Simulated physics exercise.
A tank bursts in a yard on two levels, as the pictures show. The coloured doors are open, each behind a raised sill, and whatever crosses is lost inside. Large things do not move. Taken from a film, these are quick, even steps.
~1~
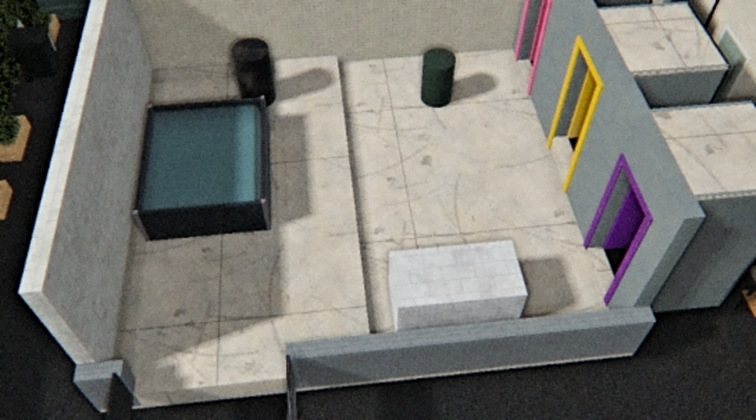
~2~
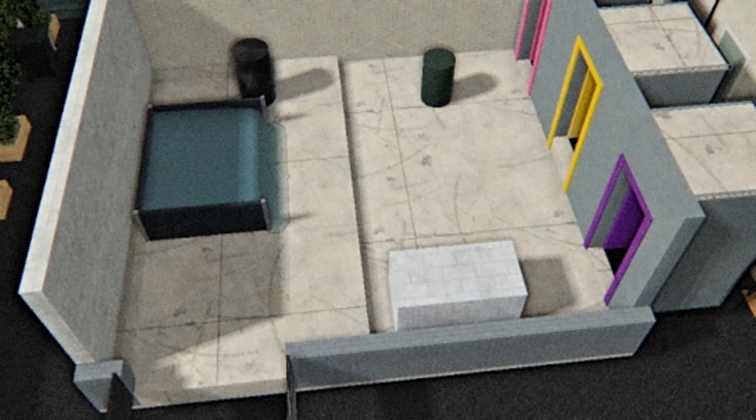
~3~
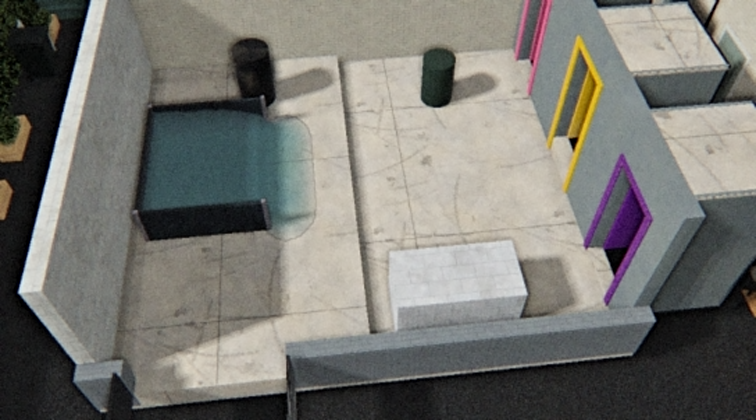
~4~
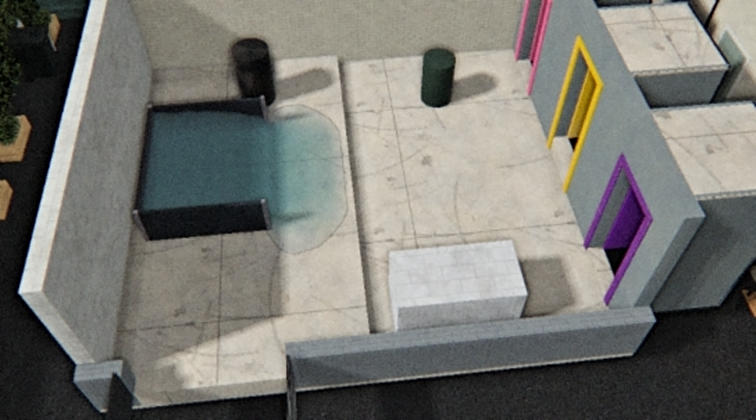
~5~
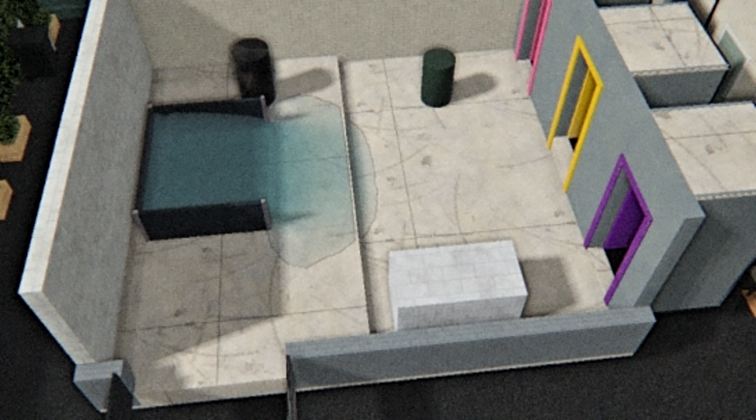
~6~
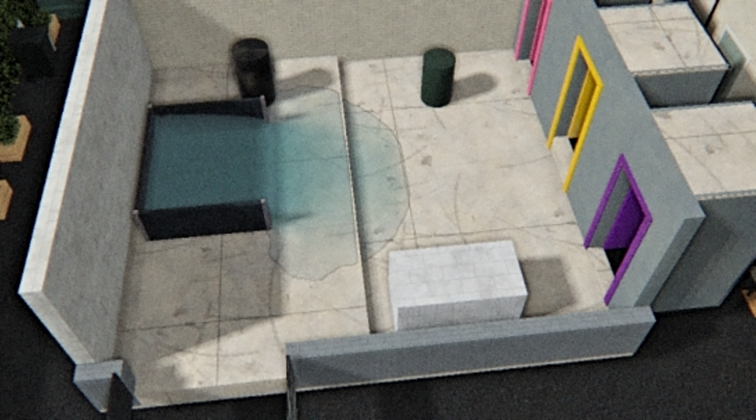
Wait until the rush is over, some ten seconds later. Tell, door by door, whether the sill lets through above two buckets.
Pink door: More than two buckets, yellow door: Two buckets or fewer, purple door: More than two buckets.
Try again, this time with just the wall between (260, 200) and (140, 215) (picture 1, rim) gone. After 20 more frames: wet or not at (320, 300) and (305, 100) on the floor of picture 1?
The first spot is swamped, the second spared.
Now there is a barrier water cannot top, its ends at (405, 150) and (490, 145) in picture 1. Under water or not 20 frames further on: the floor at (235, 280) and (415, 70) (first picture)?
As listed: No water, under water.
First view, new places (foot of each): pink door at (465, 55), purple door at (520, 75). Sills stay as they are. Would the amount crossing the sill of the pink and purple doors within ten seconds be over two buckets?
From what I can tell, the pink door overshoots the mark; as for the purple door, it overshoots the mark.
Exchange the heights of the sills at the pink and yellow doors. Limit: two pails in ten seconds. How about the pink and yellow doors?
As far as I can tell, pink door comes up short, while yellow door tops the limit.
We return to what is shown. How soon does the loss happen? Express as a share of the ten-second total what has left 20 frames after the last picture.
Near 25 in a hundred.
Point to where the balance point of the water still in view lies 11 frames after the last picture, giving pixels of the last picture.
At roughly (348, 166).
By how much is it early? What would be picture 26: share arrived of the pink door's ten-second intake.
Near 15 per cent, give or take.
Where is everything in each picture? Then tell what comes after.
Still water in the open tank at (205, 155), in the first picture.
Water pours out at (265, 167) and has run to (279, 227), in the second picture.
The front is at (291, 235), out from the gap at (265, 168), in the third picture.
Water pours out at (266, 169) and has run to (302, 108), in the fourth picture.
The front is at (351, 236), out from the gap at (266, 169), in the fifth picture.
The front is at (385, 129), out from the gap at (266, 169), in the sixth picture.
A moment on, water covers 45 % of the floor; the pink door not reached, the yellow door not reached, the purple door not reached.
Next, water covers 55 % of the floor; the pink door not reached, the yellow door wet at the sill, nothing in, the purple door not reached.
Then, water covers 65 % of the floor; the pink door under two buckets in, the yellow door wet at the sill, nothing in, the purple door over two buckets in.
Later, water covers 65 % of the floor; the pink door far over two buckets in, the yellow door wet at the sill, nothing in, the purple door far over two buckets in.
In the end, water covers 60 % of the floor; the pink door far over two buckets in, the yellow door wet at the sill, nothing in, the purple door far over two buckets in.
